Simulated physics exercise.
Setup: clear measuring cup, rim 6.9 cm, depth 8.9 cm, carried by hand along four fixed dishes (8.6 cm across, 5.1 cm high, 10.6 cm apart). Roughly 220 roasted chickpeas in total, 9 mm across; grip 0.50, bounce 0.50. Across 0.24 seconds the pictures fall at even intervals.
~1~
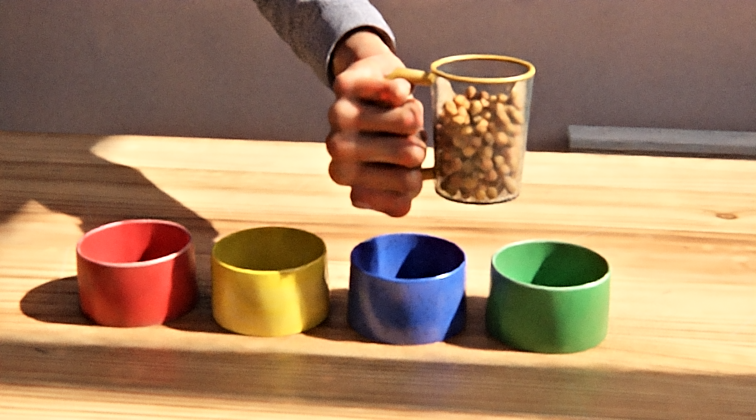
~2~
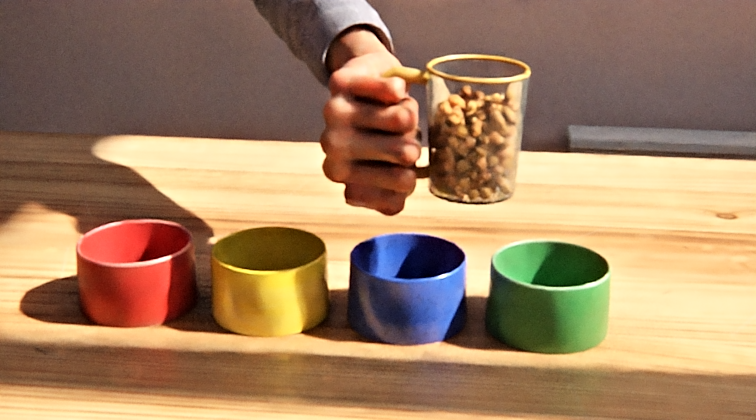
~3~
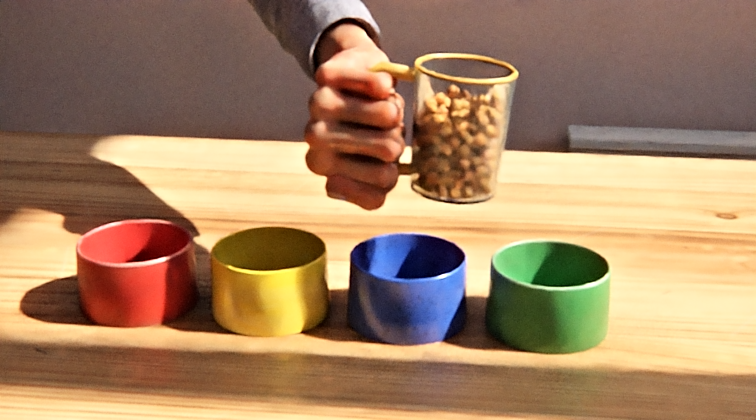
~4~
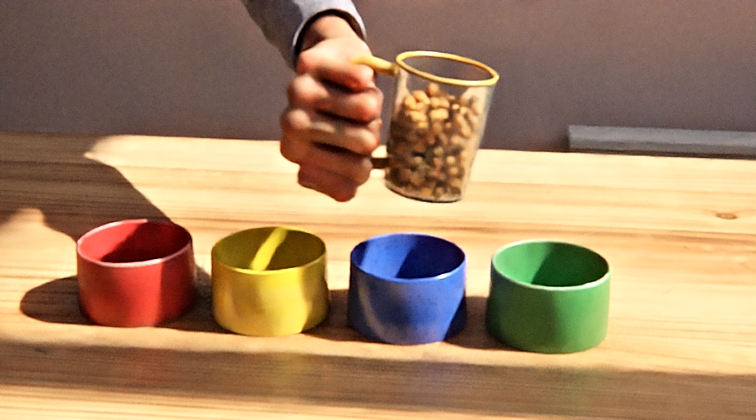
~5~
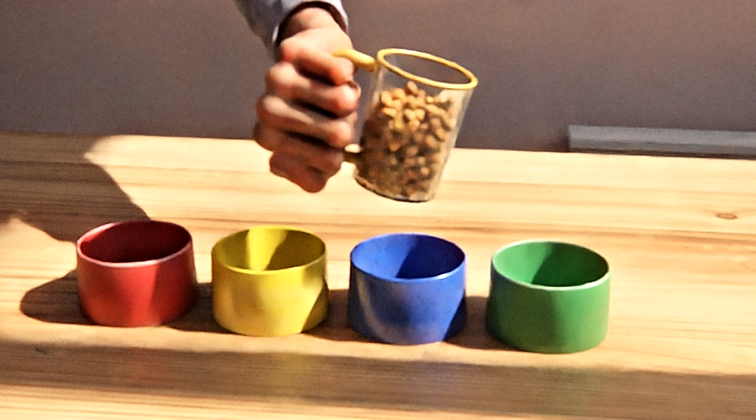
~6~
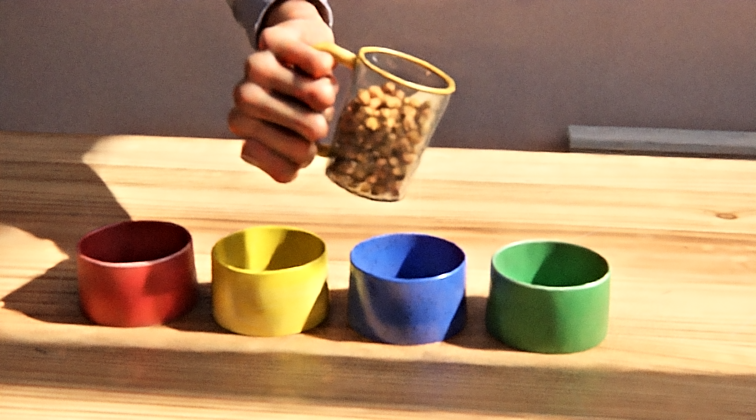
A sunlit wooden tabletop against a plain wall is seen from the front and slightly above, in a still view. Four round dishes stand in a row, red, yellow, blue and green from left to right, while a hand in a grey sleeve holds a clear, yellow-rimmed cup of small tan pieces above them. The hand moves the cup left, slowly at first, gradually tilting it rightward.
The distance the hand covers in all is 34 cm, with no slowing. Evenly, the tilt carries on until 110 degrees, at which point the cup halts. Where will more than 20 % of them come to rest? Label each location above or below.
Labels - red: Above, blue: Below, green: Below, yellow: Below, counter: Below.
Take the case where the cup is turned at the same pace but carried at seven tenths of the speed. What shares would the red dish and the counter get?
Red 90, counter 10.
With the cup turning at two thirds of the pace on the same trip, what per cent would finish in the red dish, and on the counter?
I'd expect red to end at 100 and the counter at 0.
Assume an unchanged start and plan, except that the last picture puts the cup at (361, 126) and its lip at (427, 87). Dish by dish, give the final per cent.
It'd finish with red at 100, blue at 0, green at 0 and yellow at 0.
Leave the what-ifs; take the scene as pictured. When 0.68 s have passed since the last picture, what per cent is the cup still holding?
About 100 per cent.
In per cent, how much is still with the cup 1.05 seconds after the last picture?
70 per cent.
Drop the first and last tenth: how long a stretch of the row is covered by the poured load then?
That stretch measures near 5 centimetres.
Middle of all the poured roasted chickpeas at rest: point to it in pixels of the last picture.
Somewhere near (133, 273) in the last picture.
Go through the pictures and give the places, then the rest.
The first picture shows cup at (480, 130), tilt 0 degrees, lip at (532, 71), moved 0.0 cm; middle of the pieces at (474, 142); green dish at (551, 264); blue dish at (408, 256); yellow dish at (269, 249); red dish at (135, 242).
The second picture shows cup at (475, 130), tilt 1 degrees, lip at (528, 71), moved 0.4 cm; middle of the pieces at (469, 142).
The third picture shows cup at (459, 130), tilt 4 degrees, lip at (515, 74), moved 1.5 cm; middle of the pieces at (453, 141).
The fourth picture shows cup at (435, 129), tilt 9 degrees, lip at (496, 78), moved 3.2 cm; middle of the pieces at (428, 140).
The fifth picture shows cup at (410, 128), tilt 15 degrees, lip at (474, 83), moved 5.0 cm; middle of the pieces at (402, 138).
The sixth picture shows cup at (385, 127), tilt 20 degrees, lip at (452, 88), moved 6.8 cm; middle of the pieces at (376, 136); green dish at (551, 264); blue dish at (408, 256); yellow dish at (269, 249); red dish at (135, 242).
Then, 0.41 s after the last picture, tilt 63 degrees; cup holds 100 %.
Then, 0.68 s after the last picture, tilt 92 degrees; cup holds 100 %.
Then, 1.05 s after the last picture, tilt 110 degrees; cup holds 70 %, red 20 %.
In the end, red 100 %, blue 0 %, green 0 %, yellow 0 %, counter 0 %.
